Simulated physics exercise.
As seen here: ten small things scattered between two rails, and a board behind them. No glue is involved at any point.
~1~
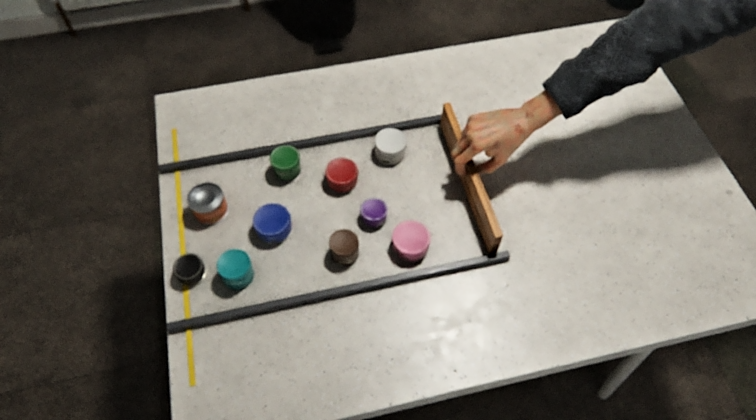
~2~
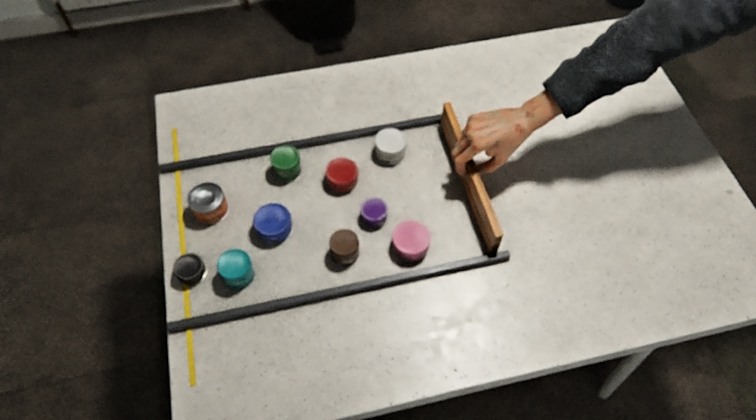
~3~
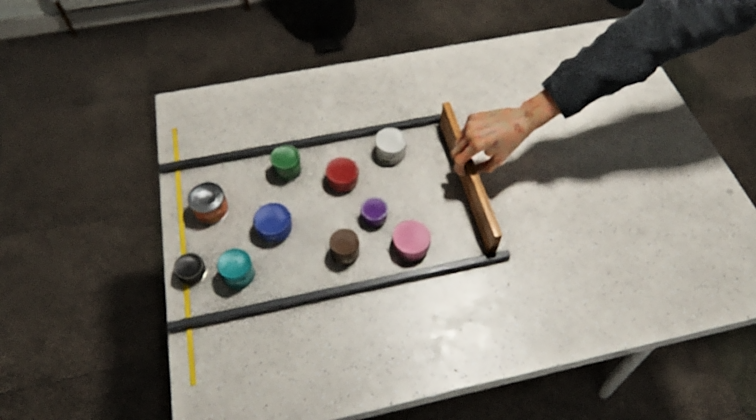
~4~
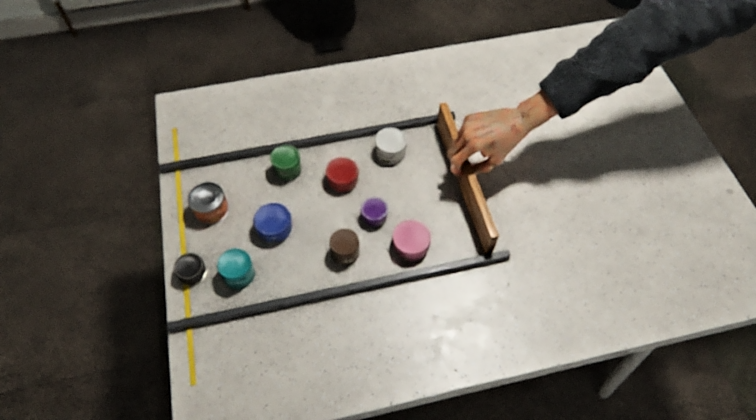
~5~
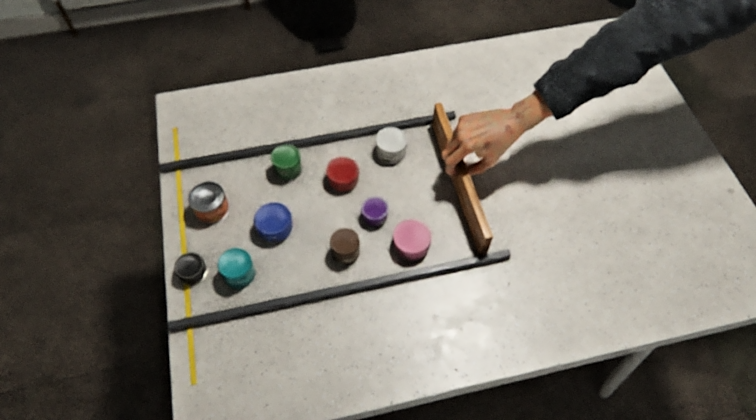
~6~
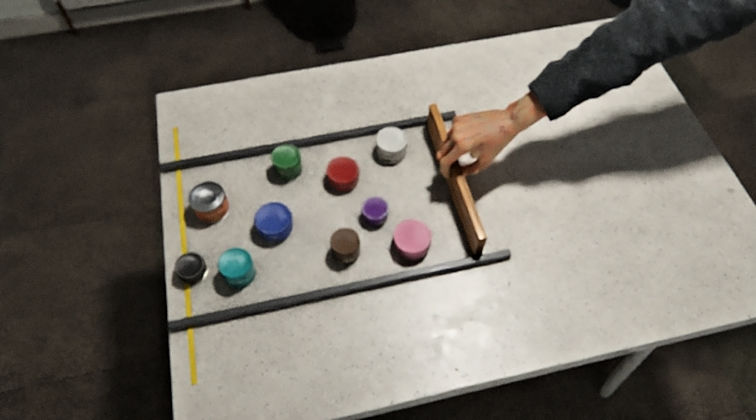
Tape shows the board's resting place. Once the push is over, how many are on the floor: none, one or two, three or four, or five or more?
The sweep knocks five or above off.
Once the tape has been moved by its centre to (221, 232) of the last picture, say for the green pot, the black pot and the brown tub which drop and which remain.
The green pot? It is safe. The black pot? It does not stay. The brown tub? It is safe.
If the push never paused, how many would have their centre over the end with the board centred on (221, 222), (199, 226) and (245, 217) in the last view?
Respectively 1, 6 and 1.
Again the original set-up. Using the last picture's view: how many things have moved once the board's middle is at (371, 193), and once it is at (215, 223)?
So far 5, and 10 at the second.
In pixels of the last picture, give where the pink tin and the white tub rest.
For the pink tin it's (165, 293), and for the white tub it's (161, 182).
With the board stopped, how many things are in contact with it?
It is in contact with 4.
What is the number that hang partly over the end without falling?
That'd be 4.
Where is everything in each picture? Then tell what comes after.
Black pot (190, 270); orange tin (208, 204); turquoise tub (236, 270); board (469, 175); tape (182, 241), in the first picture.
Orange tin (209, 204); white tub (391, 147), in the second picture.
Turquoise tub (237, 269); purple pot (374, 213), in the third picture.
Black pot (191, 270); blue tin (273, 224), in the fourth picture.
Orange tin (209, 203); green pot (287, 163), in the fifth picture.
Black pot (192, 269); orange tin (210, 203); turquoise tub (237, 268); board (454, 177); tape (184, 240), in the sixth picture.
Soon after, none off yet; black pot at rest near (192, 269); orange tin at rest near (210, 203); turquoise tub at rest near (237, 268).
After that, none off yet; black pot displaced a little near (177, 273); orange tin moving near (205, 202); turquoise tub displaced about its own width near (206, 271).
In the end, the number that fall off is five or more; gone, brown tub, green pot, blue tin, turquoise tub, orange tin and black pot.
